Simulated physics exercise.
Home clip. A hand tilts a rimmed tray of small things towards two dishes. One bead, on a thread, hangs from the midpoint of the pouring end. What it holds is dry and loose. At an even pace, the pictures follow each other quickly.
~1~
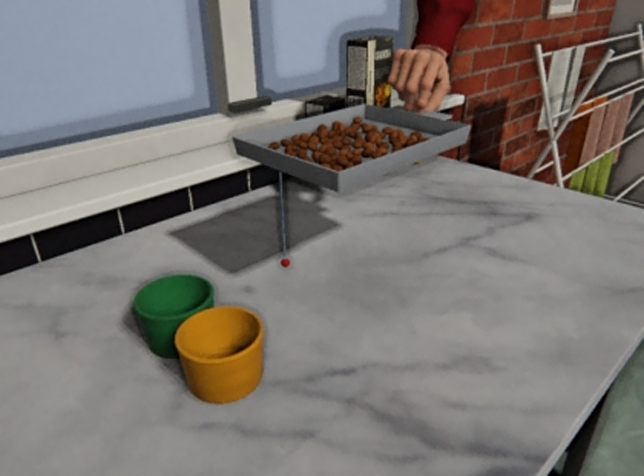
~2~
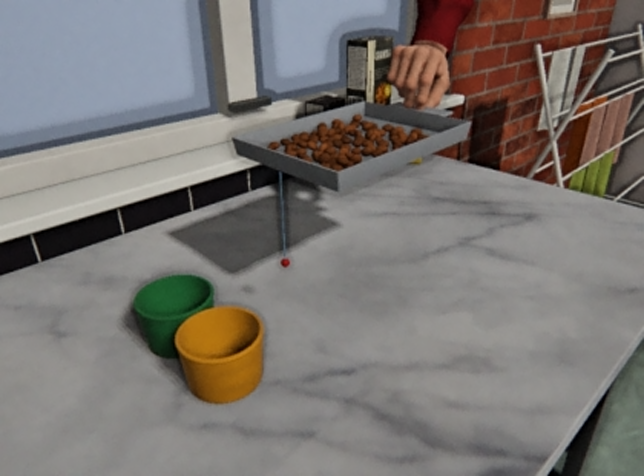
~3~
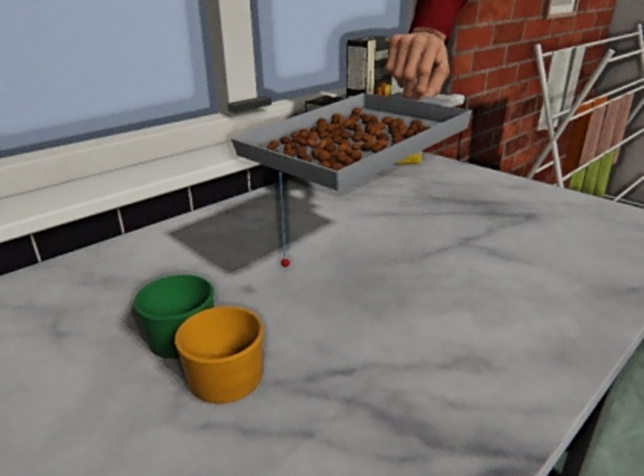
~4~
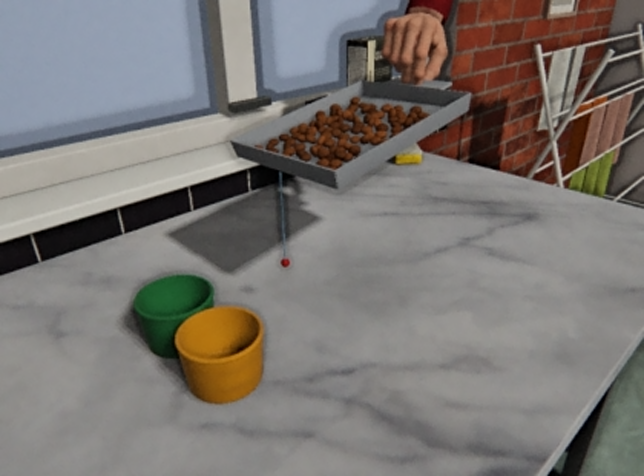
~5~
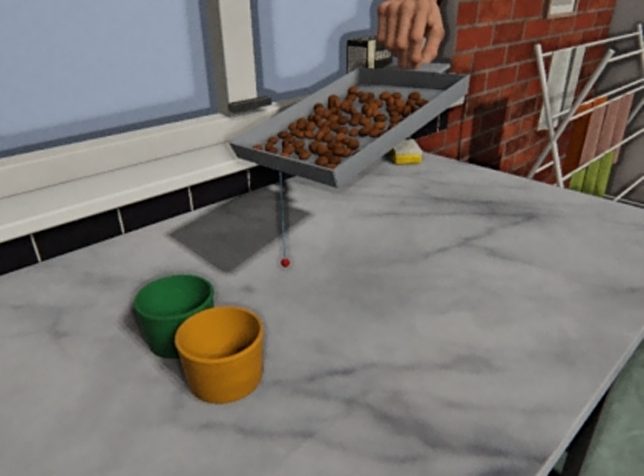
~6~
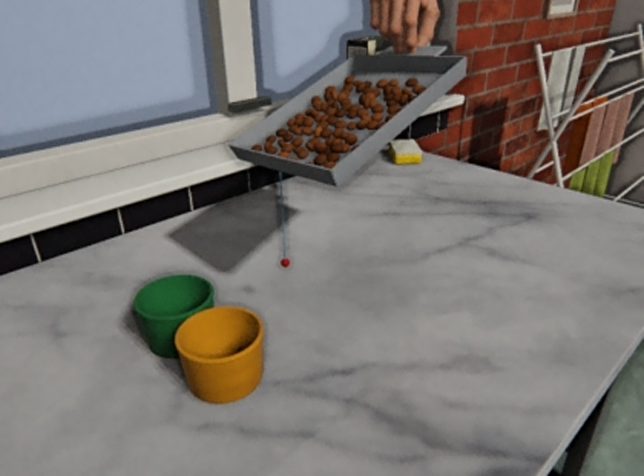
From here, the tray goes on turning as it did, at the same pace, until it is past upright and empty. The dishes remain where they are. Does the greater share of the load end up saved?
By the end, the dishes are holding not even half of the load, I'd say.
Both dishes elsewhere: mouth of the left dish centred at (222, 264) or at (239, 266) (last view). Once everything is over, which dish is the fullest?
Left side first, Left side second.
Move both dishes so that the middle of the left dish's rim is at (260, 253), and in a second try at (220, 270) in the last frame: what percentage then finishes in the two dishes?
Trial 1 about 10 %, trial 2 about 80 %.
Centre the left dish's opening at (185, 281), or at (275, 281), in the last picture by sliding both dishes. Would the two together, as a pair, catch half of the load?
Try 1: Not up to half; try 2: Not up to half.
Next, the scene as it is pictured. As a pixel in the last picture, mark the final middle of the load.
Last view, centre at rest - approx. (228, 316).
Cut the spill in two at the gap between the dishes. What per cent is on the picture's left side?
Close to 20 per cent of the spill, I think.
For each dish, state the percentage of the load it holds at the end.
Left 10 per cent, right 0 per cent.
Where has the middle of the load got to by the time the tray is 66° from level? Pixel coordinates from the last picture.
Close to (283, 118).
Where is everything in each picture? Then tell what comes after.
The first frame shows corners of the pouring end at (236, 137) and (339, 171), level; middle of the load at (357, 145), bits of dog kibble; left dish at (143, 328); right dish at (186, 370); bead on its thread at (285, 263).
The second frame shows corners of the pouring end at (235, 137) and (338, 171), level; middle of the load at (357, 143).
The third frame shows corners of the pouring end at (235, 138) and (337, 170), tipped barely, lowest at the left corner; middle of the load at (357, 138).
The fourth frame shows corners of the pouring end at (233, 140) and (335, 169), tipped a little, lowest at the left corner; middle of the load at (356, 130).
The fifth frame shows corners of the pouring end at (232, 142) and (333, 169), tipped clearly, lowest at the left corner; middle of the load at (354, 122).
The sixth frame shows corners of the pouring end at (231, 144) and (331, 168), tipped clearly, lowest at the left corner; middle of the load at (352, 115); left dish at (143, 328); right dish at (186, 370).
Soon after the last picture, tray tipped steeply; all on the tray.
A little later, tray tipped past a quarter turn; about a quarter on the tray; a stray few in the left dish; about a third outside both; about a third in the air.
Later still, tray tipped past a quarter turn; a stray few in the right dish; a small part in the left dish; nearly all outside both.
At rest, tray tipped past a quarter turn; a stray few in the right dish; a small part in the left dish; nearly all outside both.
